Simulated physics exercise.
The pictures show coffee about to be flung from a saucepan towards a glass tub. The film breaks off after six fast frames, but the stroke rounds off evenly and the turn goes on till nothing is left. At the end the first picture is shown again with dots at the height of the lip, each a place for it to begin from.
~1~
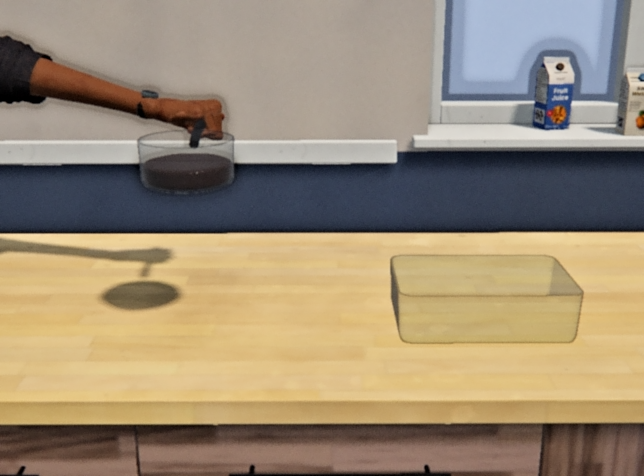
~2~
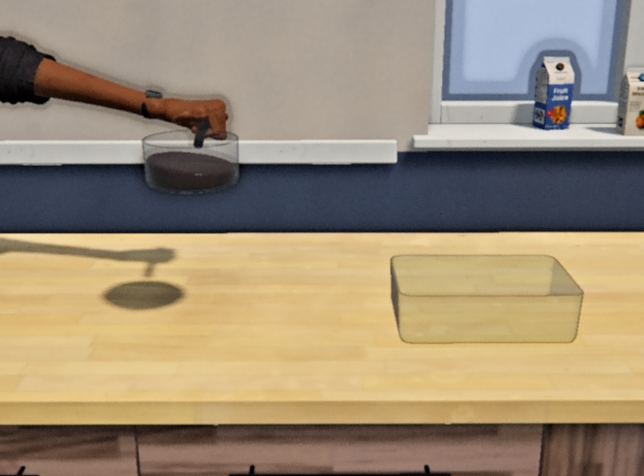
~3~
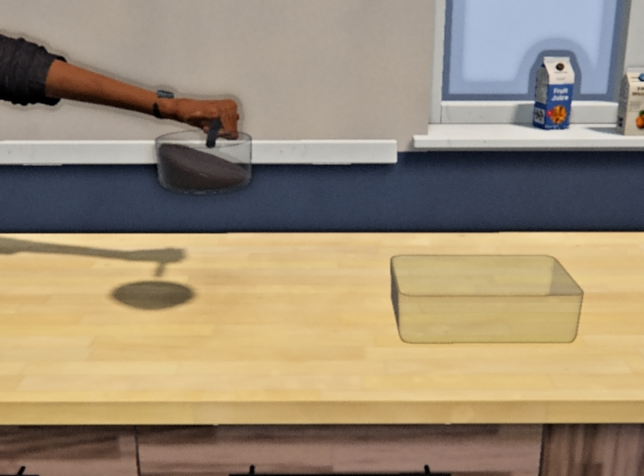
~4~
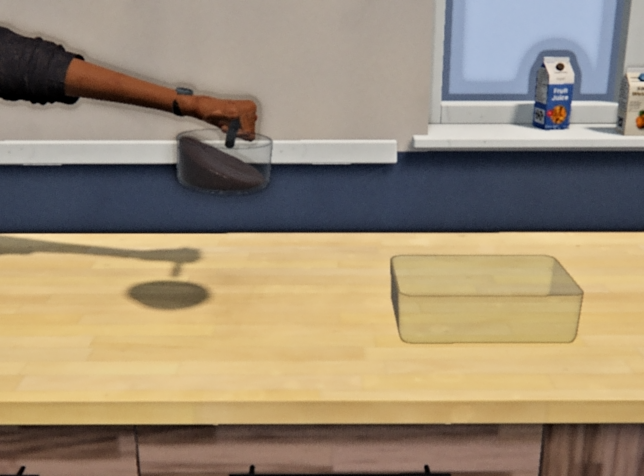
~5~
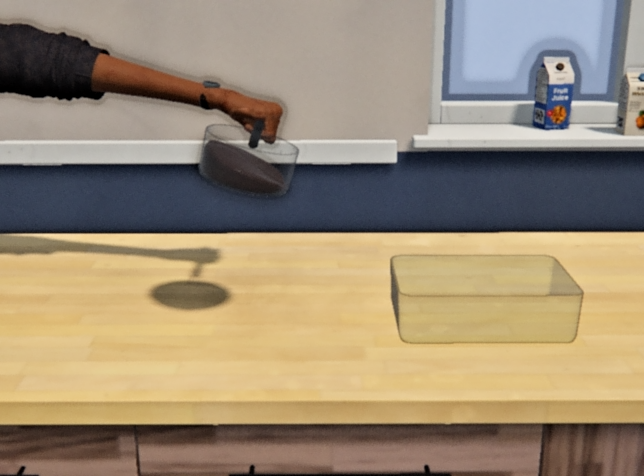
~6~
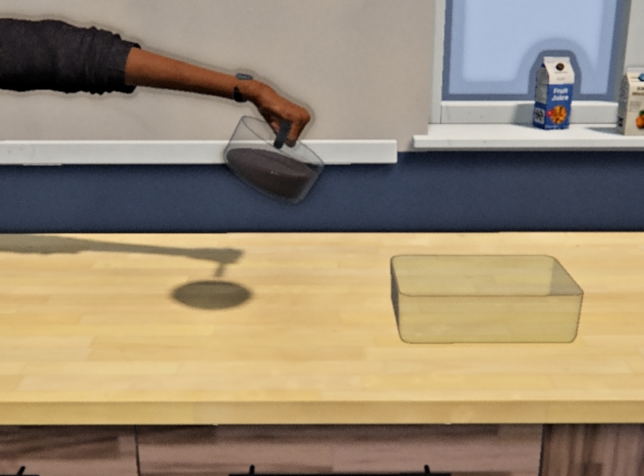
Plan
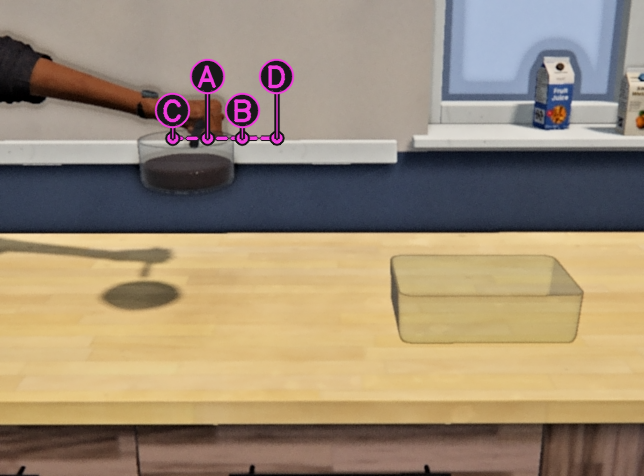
A hand in a dark sleeve grips a clear, round container of dark brown liquid at the left, above a pale wooden counter seen from the front by a still camera. A clear, yellowish rectangular tub sits at right, below cartons on a white windowsill and before a navy wall band. The arm carries the container rightward, slowly then faster, the liquid sloshing as it tilts down toward the right.
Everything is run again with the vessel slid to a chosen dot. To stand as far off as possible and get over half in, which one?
Choose A.
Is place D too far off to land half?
No, that is safe.
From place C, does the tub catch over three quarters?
No.
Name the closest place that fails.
C it is.
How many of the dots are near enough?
Three of the four.
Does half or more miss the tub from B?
No, that is safe.
In magenta, A at (207, 138); B at (242, 138); C at (172, 138); D at (276, 138).
With A, about 61 % lands in the tub, 26 % falls short and 13 % goes beside or beyond.
With B, about 69 % lands in the tub, 13 % falls short and 18 % goes beside or beyond.
With C, about 35 % lands in the tub, 57 % falls short and 8 % goes beside or beyond.
With D, about 80 % lands in the tub, 10 % falls short and 10 % goes beside or beyond.
